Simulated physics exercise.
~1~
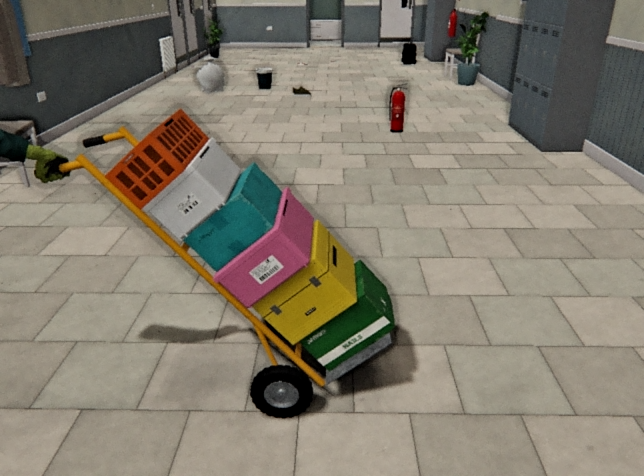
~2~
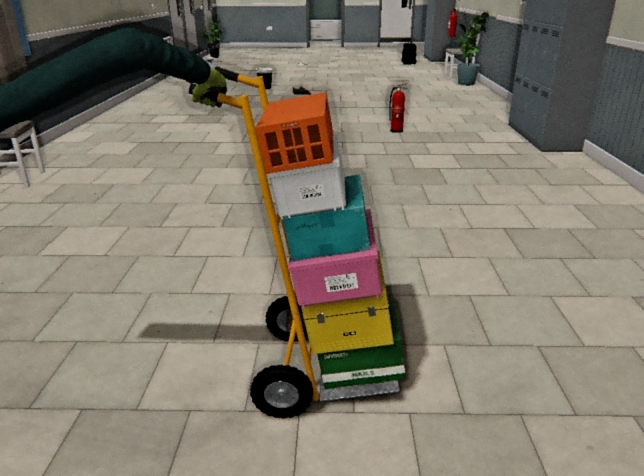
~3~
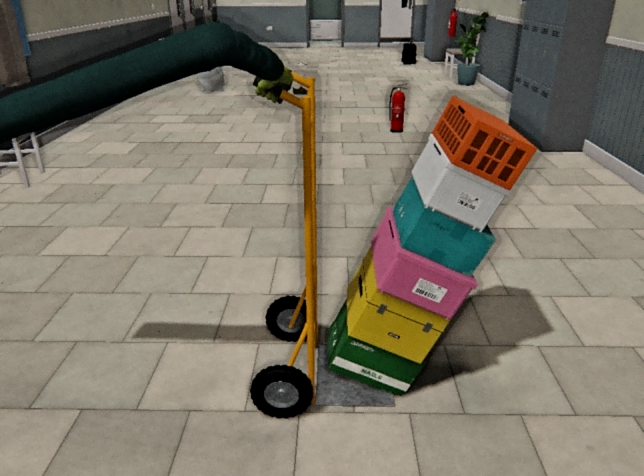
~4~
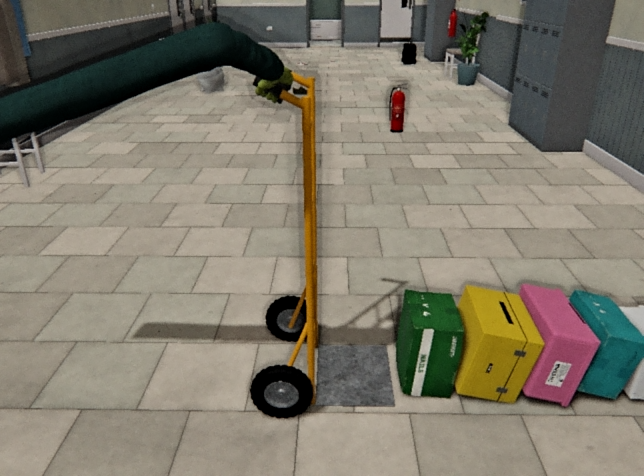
At the start, a gloved hand at the left holds a yellow-orange sack truck tilted back in a tiled hallway, loaded with a leaning stack of an orange crate, white tote, turquoise box, pink tote, yellow toolbox and green parcel. The long green-sleeved arm swings the truck forward toward upright. Once it stands straight with its plate on the floor, the stack keeps tipping to the right, away from the frame. The whole column topples over. At the end, the boxes lie on their sides in a row, stretching out of view at the right, while the hand still holds the upright truck.
